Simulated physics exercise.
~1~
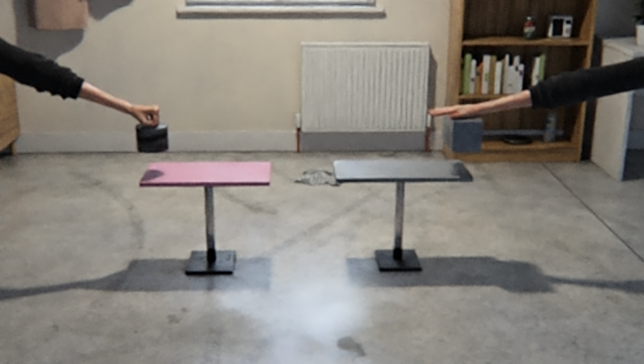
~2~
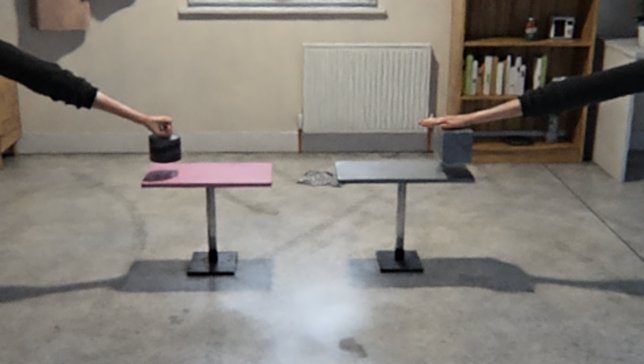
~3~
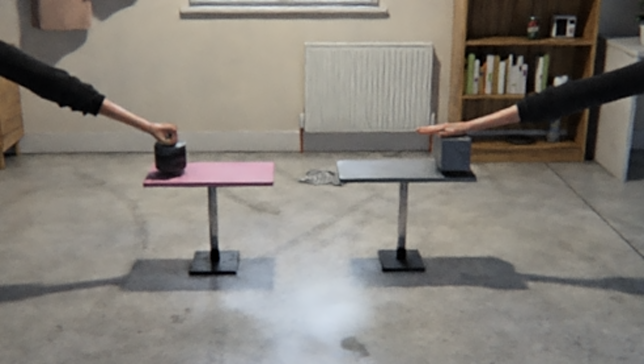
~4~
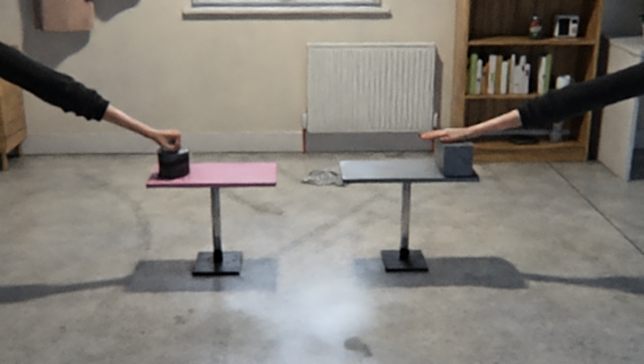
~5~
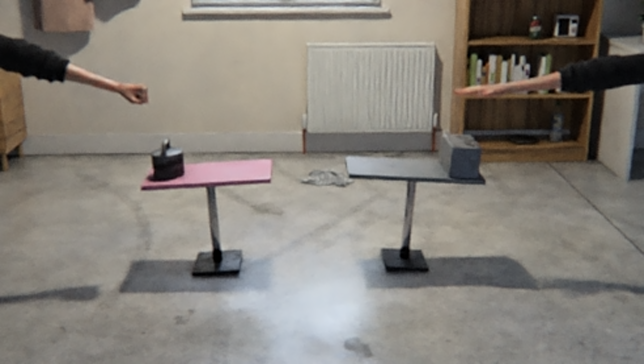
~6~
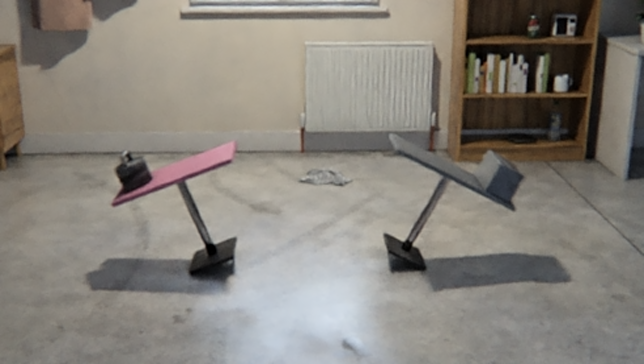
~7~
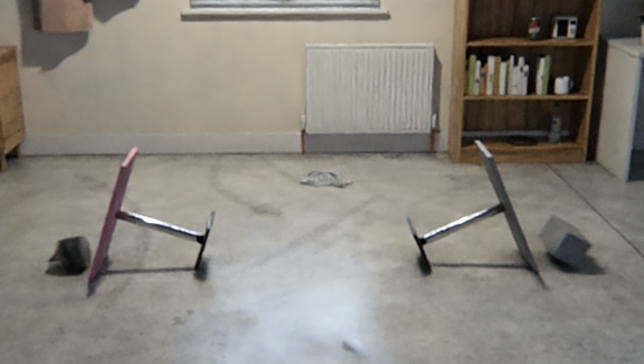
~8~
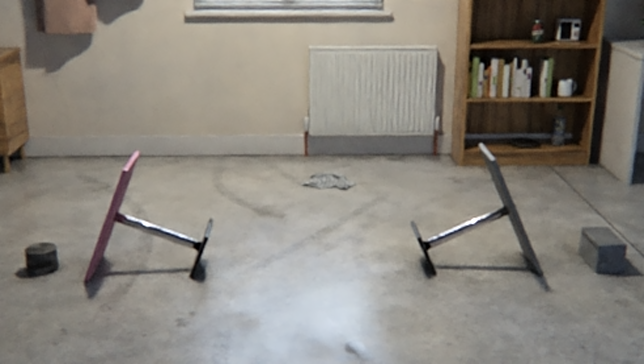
Two hands lowering dark objects onto the outer ends of a pink table and a grey table, letting go, both tables toppling outward.
